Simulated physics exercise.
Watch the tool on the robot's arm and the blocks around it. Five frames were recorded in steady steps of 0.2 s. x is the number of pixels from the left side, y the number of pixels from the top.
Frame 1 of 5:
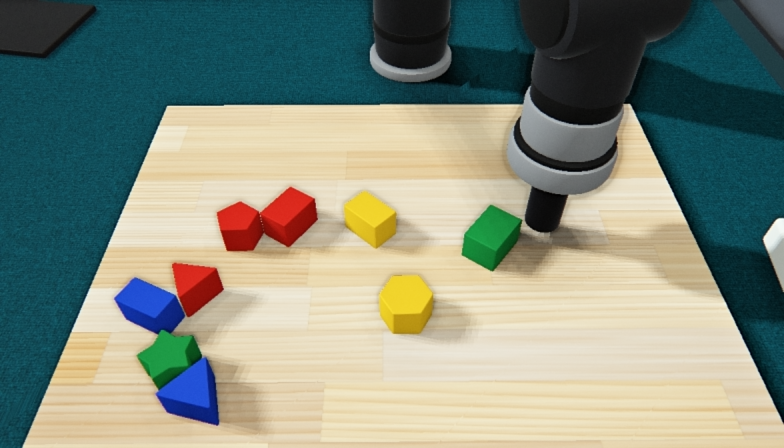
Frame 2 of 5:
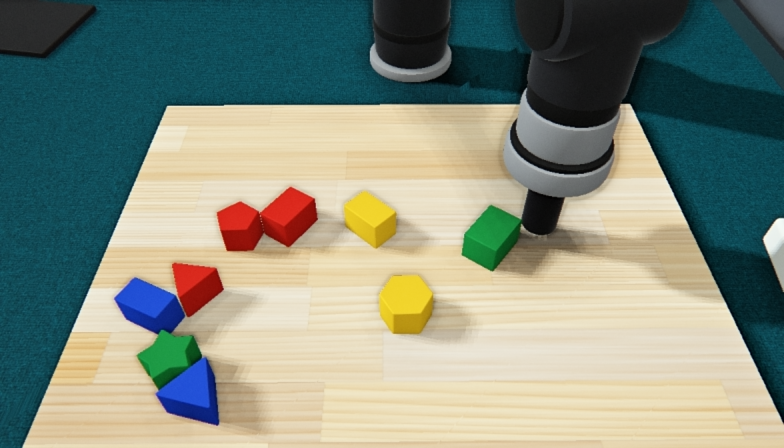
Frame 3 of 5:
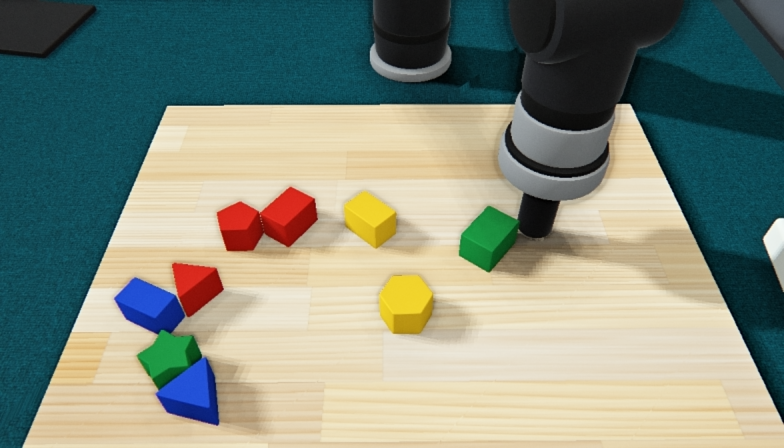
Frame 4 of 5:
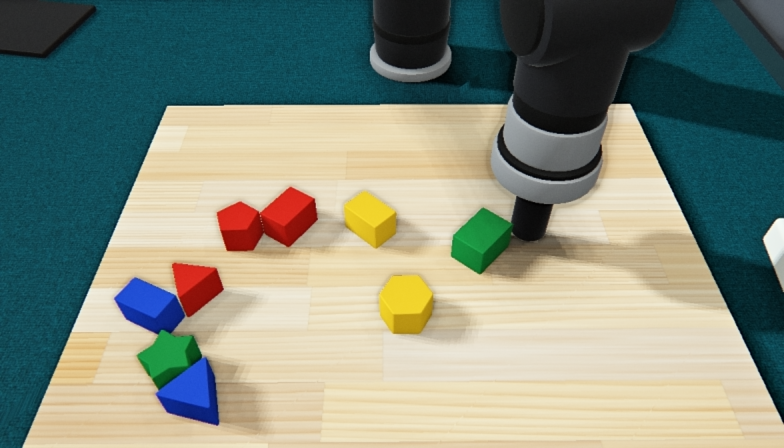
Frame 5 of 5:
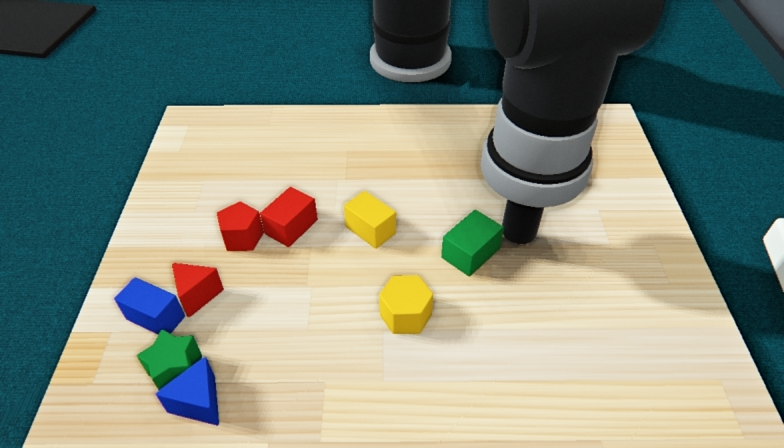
On a wooden board, a black robot arm moving left and nudging a green block slightly leftward while other coloured blocks stay still.
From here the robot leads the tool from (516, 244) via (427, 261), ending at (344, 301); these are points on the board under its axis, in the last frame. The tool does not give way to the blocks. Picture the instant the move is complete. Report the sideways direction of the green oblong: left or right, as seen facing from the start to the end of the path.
Toward the right.
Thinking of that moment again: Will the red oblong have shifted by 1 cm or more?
I believe not.
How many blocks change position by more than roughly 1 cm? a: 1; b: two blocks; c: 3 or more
Answer: A.
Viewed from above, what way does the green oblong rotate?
From above, the green oblong will be seen to turn clockwise.
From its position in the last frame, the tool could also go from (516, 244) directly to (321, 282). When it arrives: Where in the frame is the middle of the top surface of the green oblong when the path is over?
My estimate: (281, 242).
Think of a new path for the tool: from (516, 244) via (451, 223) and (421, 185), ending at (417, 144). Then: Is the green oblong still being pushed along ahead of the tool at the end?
No, it doesn't check out.
On the path given first. One third of the way, tool at (458, 241); green oblong at (411, 242).
Two thirds of the way, tool at (398, 260); green oblong at (347, 254), turned 15° clockwise.
At the end, tool at (343, 289); red oblong not moved; yellow hexagon not moved; green oblong at (303, 260), turned 75° clockwise.
